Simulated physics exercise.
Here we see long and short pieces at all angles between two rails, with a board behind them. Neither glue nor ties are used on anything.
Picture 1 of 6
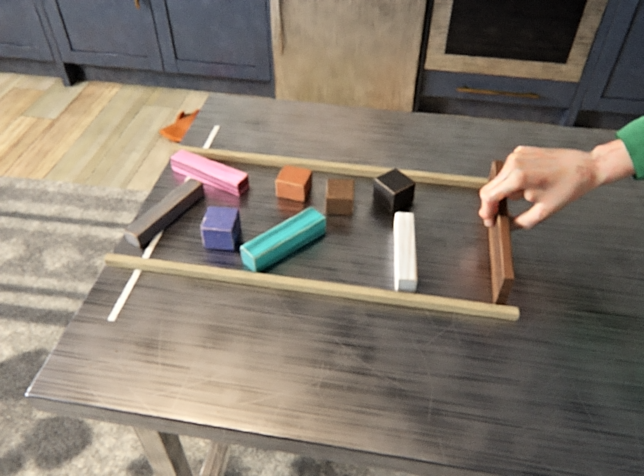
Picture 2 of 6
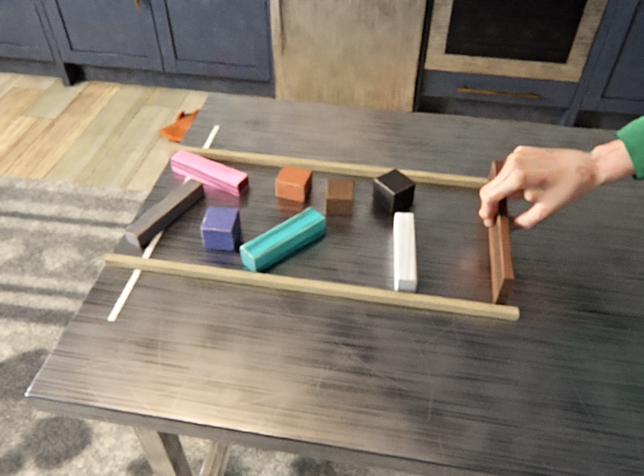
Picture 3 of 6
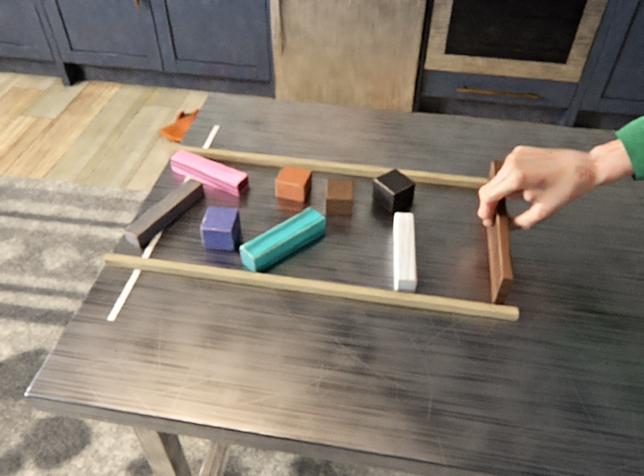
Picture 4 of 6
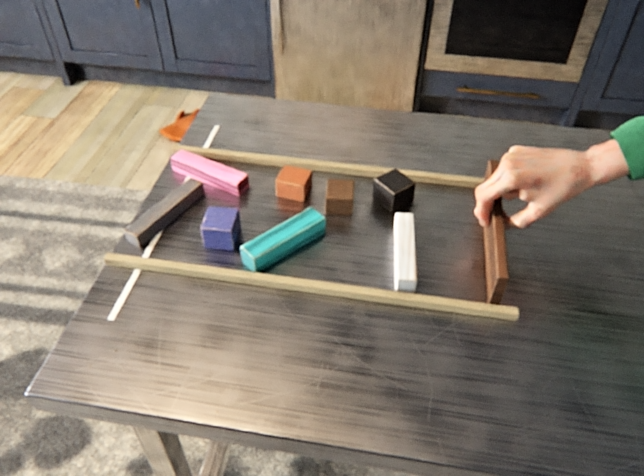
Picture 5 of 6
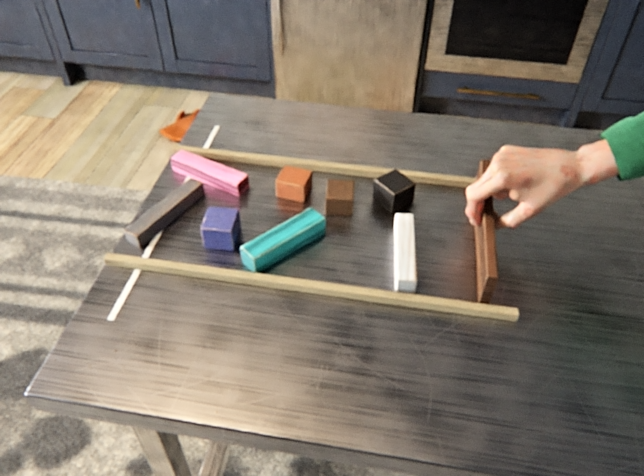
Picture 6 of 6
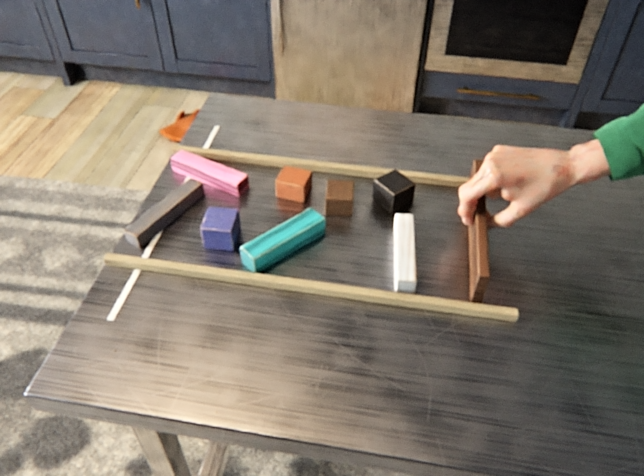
On a dark wooden table in a kitchen, seen from above at an angle, two pale wooden rails run across the top. Between them lie pink, grey, blue, turquoise, orange, brown, black and white pieces, with white tape at the left and a brown board at the right. A green-sleeved hand holds the board, then slides it slightly left, while the pieces and camera stay still.
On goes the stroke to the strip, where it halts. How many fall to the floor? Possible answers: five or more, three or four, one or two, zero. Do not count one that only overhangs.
Three or four of them.
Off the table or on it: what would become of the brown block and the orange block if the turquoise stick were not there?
The brown block would remain on top, and the orange block would go down.
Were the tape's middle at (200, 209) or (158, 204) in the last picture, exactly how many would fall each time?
Per try: 2; 5.
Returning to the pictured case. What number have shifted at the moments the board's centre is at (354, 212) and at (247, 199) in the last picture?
First position 3; second position 8.
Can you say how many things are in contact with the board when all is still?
3 are in contact with it.
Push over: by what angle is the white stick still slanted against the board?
Close to 0°.
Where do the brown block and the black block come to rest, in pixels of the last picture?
The brown block at (170, 179), the black block at (181, 156).
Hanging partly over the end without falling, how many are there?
Answer: 1.
Soon after, none off yet; grey bar at rest near (167, 211); pink stick at rest near (210, 172); blue block at rest near (221, 228).
Then, none off yet; grey bar moving near (160, 214); pink stick moved a little near (184, 171); blue block moved about its own width near (197, 225).
At rest, the number that fall off is three or four; fallen, orange block, blue block, pink stick and grey bar.
